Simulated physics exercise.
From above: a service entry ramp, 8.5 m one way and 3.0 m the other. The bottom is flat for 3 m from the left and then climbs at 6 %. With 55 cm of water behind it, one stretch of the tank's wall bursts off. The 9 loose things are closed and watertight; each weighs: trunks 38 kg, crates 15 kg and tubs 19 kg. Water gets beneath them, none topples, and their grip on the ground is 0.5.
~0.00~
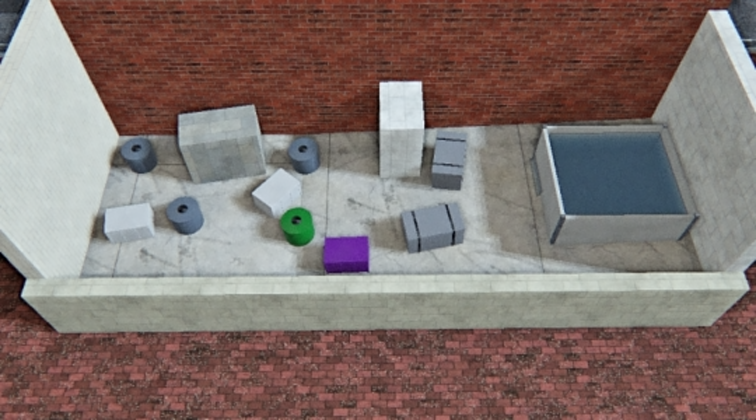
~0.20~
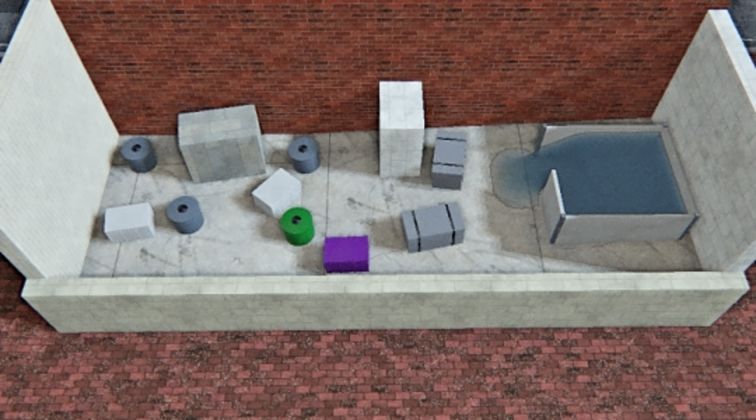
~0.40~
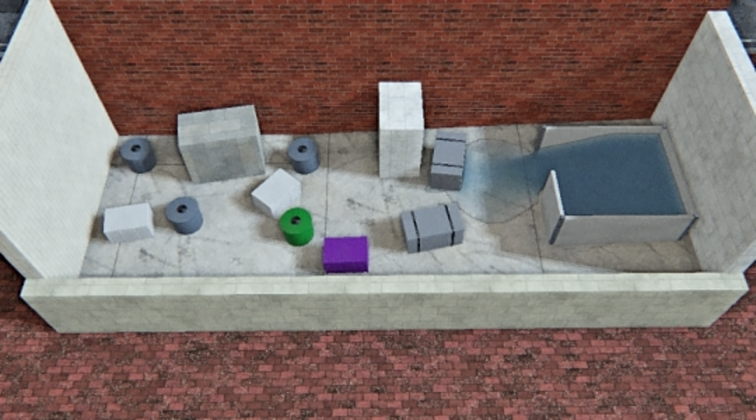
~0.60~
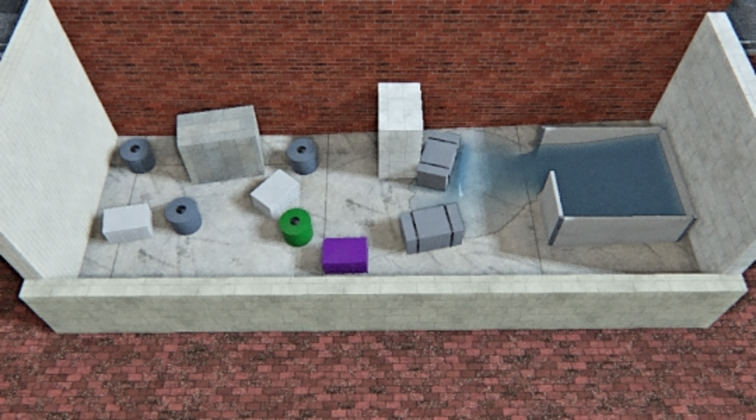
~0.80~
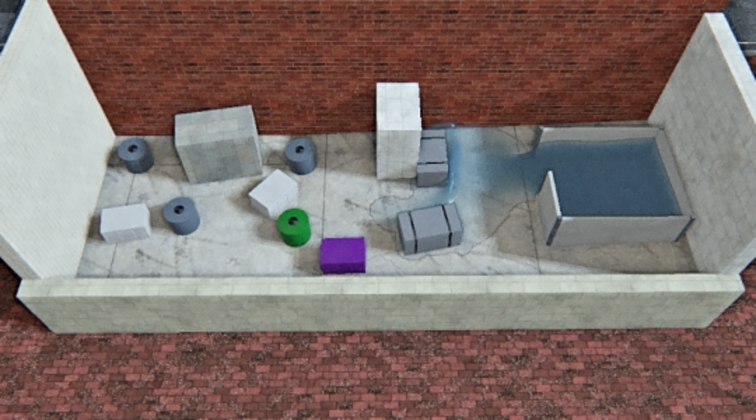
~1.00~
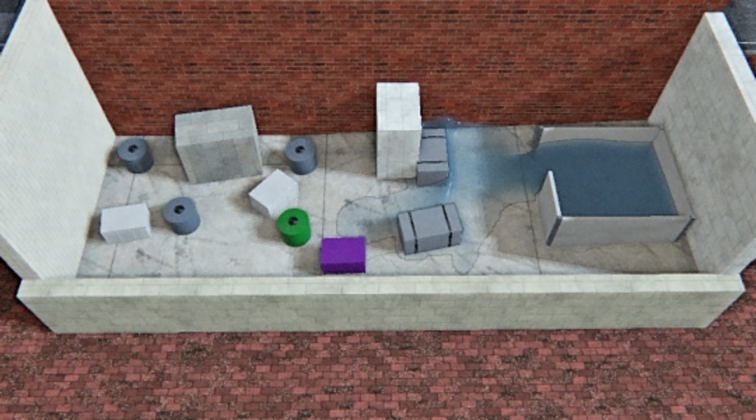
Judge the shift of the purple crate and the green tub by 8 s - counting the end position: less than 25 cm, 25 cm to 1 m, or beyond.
Purple crate gets carried off, green tub gets carried off.
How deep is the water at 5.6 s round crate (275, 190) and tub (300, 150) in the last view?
About 6 and 4 cm.
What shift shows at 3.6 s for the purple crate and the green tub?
Roughly 120 and 150 cm by then.
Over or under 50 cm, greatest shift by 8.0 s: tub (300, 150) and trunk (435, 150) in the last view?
In turn: Short of it, past it.
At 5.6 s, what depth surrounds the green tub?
Roughly 10 cm.
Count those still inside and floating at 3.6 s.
At that moment 0.
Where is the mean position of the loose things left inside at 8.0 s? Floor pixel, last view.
At about (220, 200).
After 1.6 s the purple crate is near (344, 250), 0.0 m from its start, aground; the green tub is near (294, 221), 0.0 m from its start, aground; 0 afloat.
After 3.6 s the purple crate is near (255, 265), 1.2 m from its start, aground; the green tub is near (172, 247), 1.7 m from its start, aground; 0 afloat.
After 5.6 s the purple crate is near (155, 223), 2.7 m from its start, afloat; the green tub is near (119, 241), 2.4 m from its start, aground; 2 afloat.
After 8.0 s the purple crate is near (161, 205), 2.7 m from its start, afloat; the green tub is near (114, 184), 2.7 m from its start, afloat; 6 afloat.
